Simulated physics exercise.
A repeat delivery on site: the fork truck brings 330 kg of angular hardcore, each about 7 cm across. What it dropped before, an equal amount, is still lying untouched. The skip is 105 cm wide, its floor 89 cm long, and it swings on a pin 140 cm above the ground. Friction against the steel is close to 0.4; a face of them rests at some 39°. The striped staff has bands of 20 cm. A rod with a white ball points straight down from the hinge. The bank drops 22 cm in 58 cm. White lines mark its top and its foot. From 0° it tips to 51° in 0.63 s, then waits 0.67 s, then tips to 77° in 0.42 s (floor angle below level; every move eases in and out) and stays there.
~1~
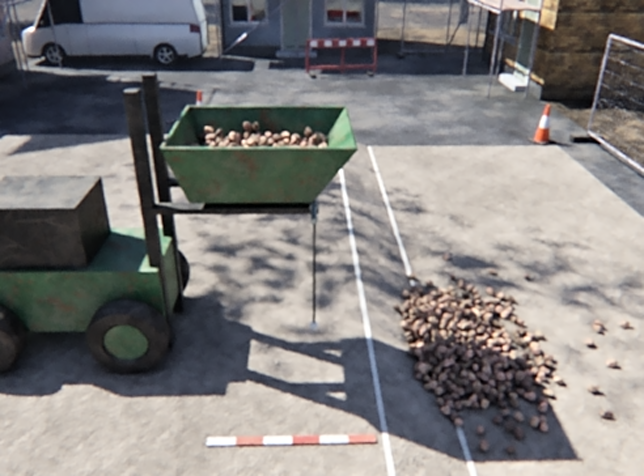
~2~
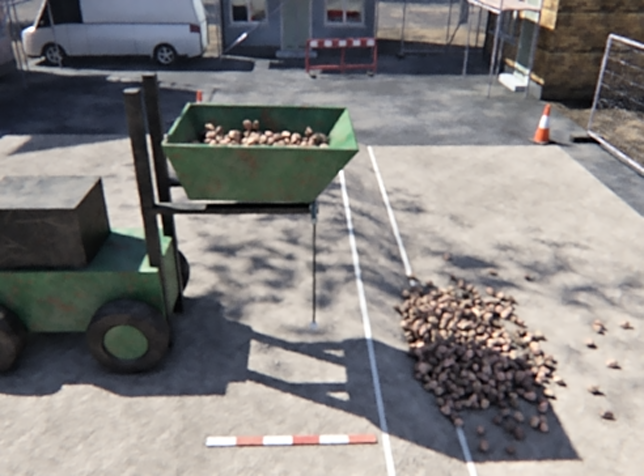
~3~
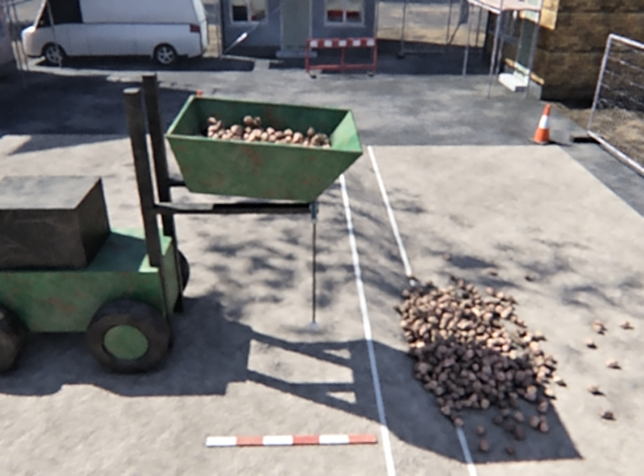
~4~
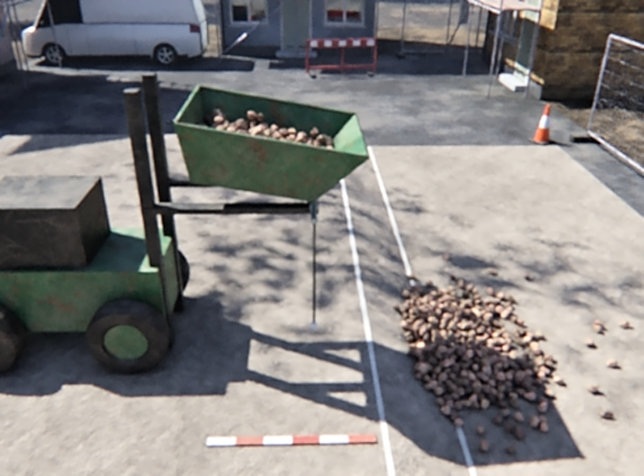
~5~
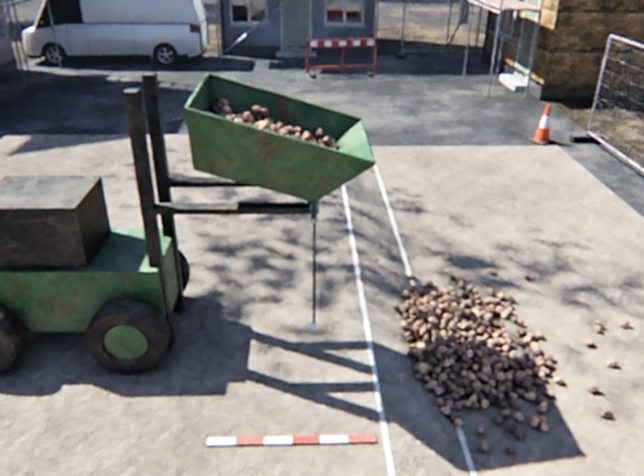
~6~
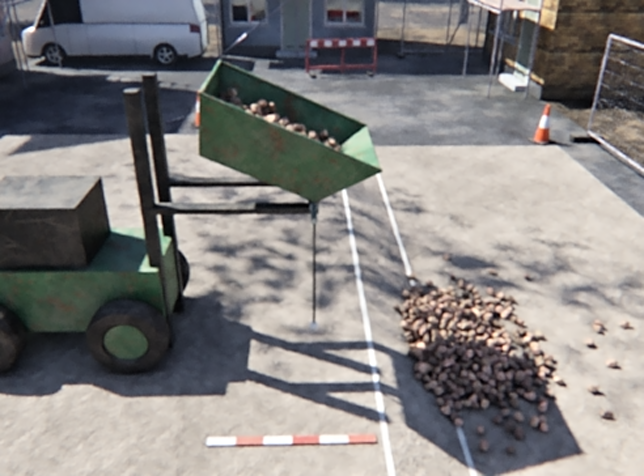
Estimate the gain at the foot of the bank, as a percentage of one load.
Close to 39 parts in a hundred.
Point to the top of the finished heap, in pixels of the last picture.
Around (415, 314).
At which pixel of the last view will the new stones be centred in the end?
Near (424, 331).
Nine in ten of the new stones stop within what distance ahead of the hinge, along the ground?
About 150 cm.
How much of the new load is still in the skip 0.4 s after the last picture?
Roughly 100 per cent is still inside.
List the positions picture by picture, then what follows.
The first picture shows lip at (357, 149), floor tilted 0°, highest stones at (251, 136). The earlier load is highest near (435, 326), 2 cm above ground level, 16 % on the top or the slope, 84 % at the foot of the bank.
In the second picture, the skip is at 1°, its lip at (358, 150); the top of the load is at (239, 135).
The third picture shows lip at (363, 153), floor tilted 5°, highest stones at (237, 129).
In the fourth picture, the skip is at 10°, its lip at (369, 158); the top of the load is at (226, 123).
The fifth picture shows lip at (375, 164), floor tilted 17°, highest stones at (223, 114).
In the sixth picture, the skip is at 24°, its lip at (382, 171); the top of the load is at (229, 102).
Then, 0.2 s after the last picture the floor is at 43°; in per cent of one load, 100 in the skip, 16 on the top or the slope, 84 at the foot of the bank; the foremost stones are at (603, 338).
Then, 0.4 s after the last picture the floor is at 51°; in per cent of one load, 100 in the skip, 16 on the top or the slope, 84 at the foot of the bank; the foremost stones are at (603, 338).
Then, 1.9 s after the last picture the floor is at 77°; in per cent of one load, 68 in the skip, 47 on the top or the slope, 86 at the foot of the bank; the foremost stones are at (603, 338).
Then, 4.4 s after the last picture the floor is at 77°; in per cent of one load, 0 in the skip, 77 on the top or the slope, 123 at the foot of the bank; the foremost stones are at (601, 334). Net gain at the foot of the bank, 39.
